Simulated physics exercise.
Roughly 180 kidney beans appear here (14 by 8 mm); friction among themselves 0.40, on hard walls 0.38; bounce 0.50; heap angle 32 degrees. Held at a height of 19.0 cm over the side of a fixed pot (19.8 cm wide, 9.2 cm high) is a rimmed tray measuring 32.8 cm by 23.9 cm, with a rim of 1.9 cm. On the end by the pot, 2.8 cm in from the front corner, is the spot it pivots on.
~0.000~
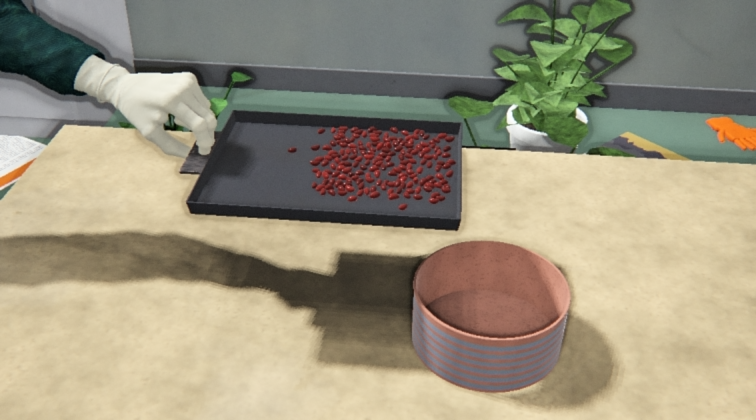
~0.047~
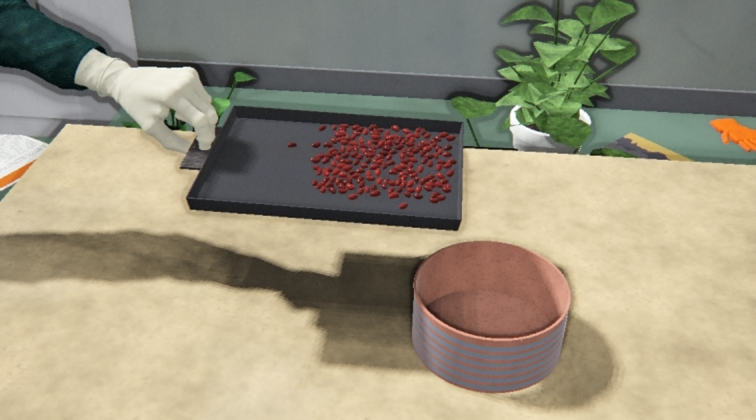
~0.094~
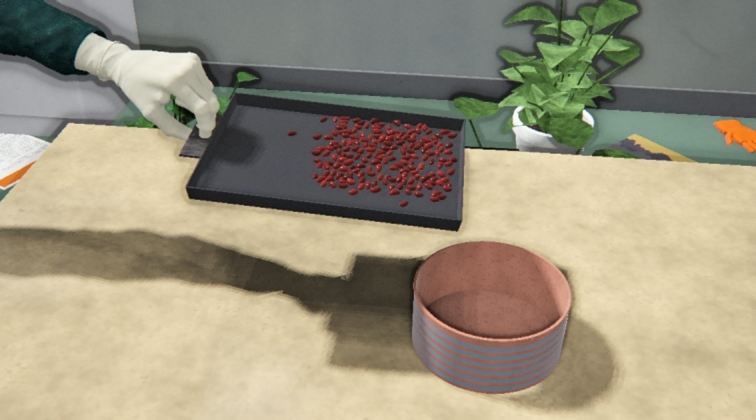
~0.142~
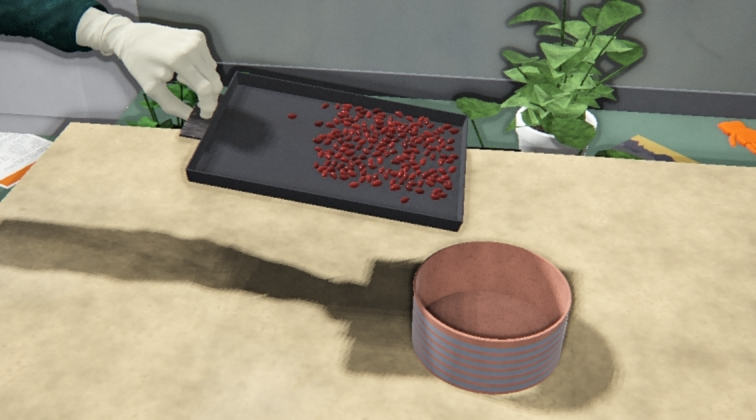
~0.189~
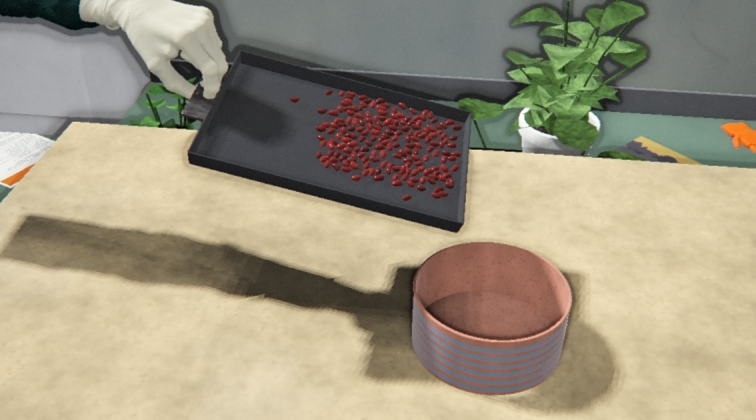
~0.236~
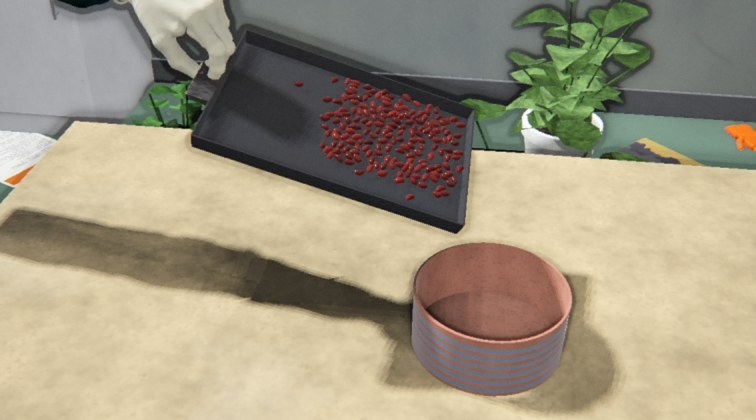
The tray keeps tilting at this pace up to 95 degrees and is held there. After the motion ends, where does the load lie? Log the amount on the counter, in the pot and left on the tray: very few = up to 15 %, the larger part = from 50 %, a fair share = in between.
Log: Counter = very few; pot = the larger part; left on the tray = very few.
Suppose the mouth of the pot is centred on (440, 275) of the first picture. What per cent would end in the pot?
Roughly 75 per cent.
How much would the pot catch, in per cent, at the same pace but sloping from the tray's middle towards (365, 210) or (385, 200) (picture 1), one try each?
First try: Around 75 percent; second try: Around 95 percent.
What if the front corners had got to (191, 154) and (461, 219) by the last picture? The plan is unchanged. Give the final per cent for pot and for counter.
Pot 35 % / counter 60 %.
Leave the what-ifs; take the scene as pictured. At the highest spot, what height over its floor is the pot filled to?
Around 2.0 cm above the floor.
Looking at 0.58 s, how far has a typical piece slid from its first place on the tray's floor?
About 8 cm.
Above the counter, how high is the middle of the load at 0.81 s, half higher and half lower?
I'd put it near 20 cm.
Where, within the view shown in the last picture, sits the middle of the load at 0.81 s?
Approx. (487, 204).
After 0.58 s, tilt 56 degrees; the tray holds 100 %, the pot 0 %.
After 0.81 s, tilt 81 degrees; the tray holds 70 %, the pot 15 %.
After 1.15 s, tilt 95 degrees; the tray holds 5 %, the pot 85 %.
By 2.0 s all is still; counter 5 %, pot 95 %, tray 0 %.
